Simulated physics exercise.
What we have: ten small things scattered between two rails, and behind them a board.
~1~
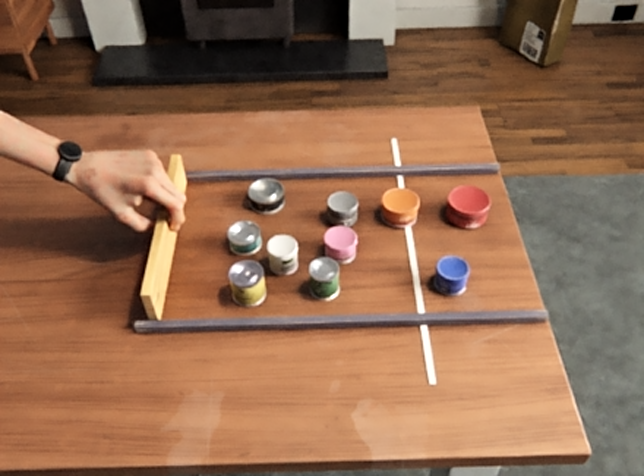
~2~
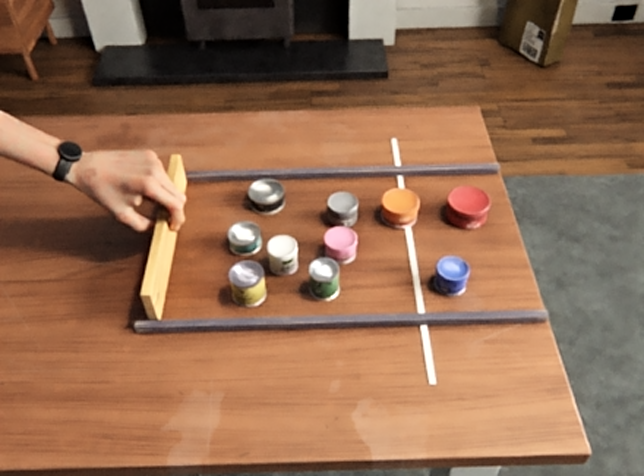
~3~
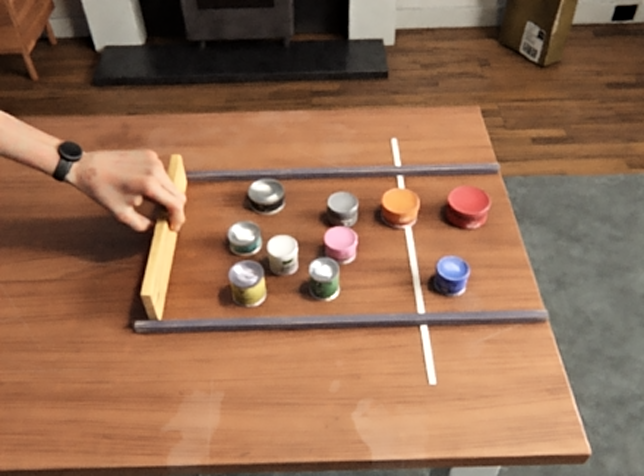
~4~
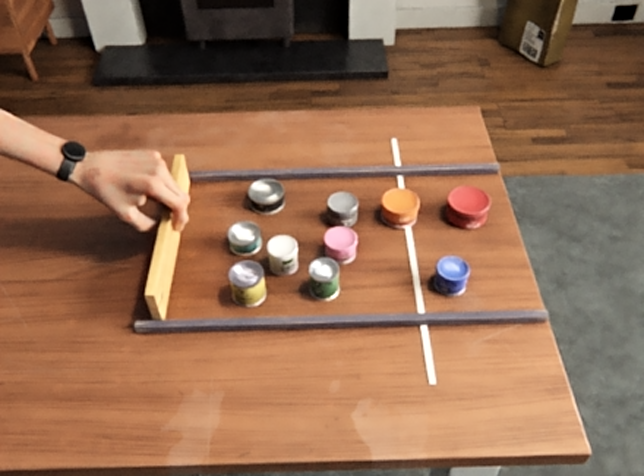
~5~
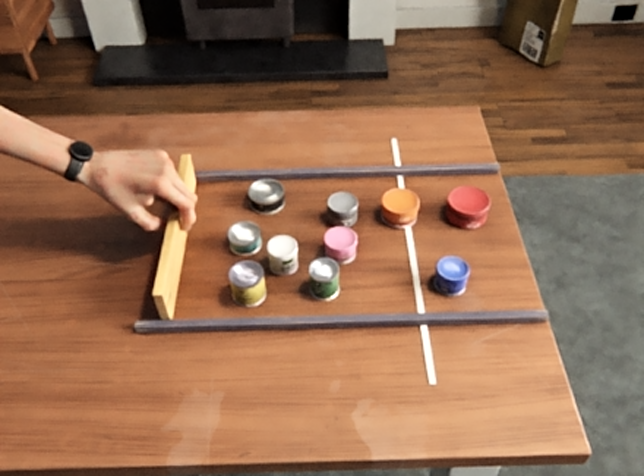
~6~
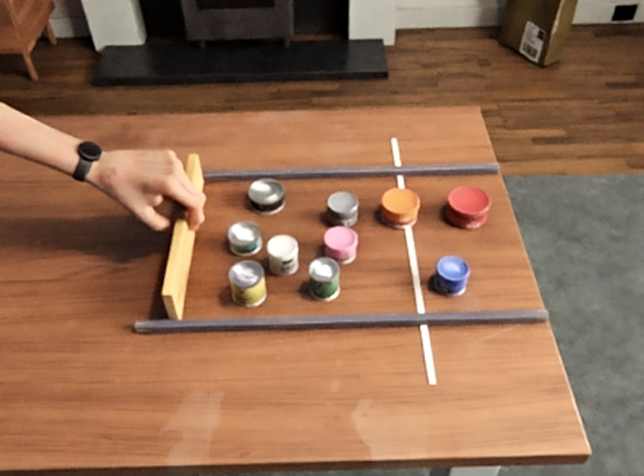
At the start, a hand holds an upright wooden board at the left end of two rails on a table, with ten small containers scattered between the rails. The board stays nearly still at first, then the hand slides it a short way right, while the tubs and tins remain in place.
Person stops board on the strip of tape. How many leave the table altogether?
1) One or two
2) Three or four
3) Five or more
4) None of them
4.
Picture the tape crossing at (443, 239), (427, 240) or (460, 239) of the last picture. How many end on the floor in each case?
The counts would be 1, 0 and 1.
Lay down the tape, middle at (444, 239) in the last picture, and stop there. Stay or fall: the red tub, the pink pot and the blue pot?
Red tub goes off, pink pot stays put, blue pot stays put.
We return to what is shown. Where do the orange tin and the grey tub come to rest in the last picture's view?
The first comes to rest at (453, 205), and the second at (421, 209).
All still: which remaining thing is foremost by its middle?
Red tub.
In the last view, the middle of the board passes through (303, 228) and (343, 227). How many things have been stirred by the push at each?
By the first moment it's 6, by the second it's 7.
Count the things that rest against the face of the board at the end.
At rest, 5 are in contact.
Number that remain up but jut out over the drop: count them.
The number is 0.
A little later, none off yet; red tub at rest near (468, 207); blue pot at rest near (451, 276); orange tin at rest near (400, 208).
When it is over, the number that fall off is zero.
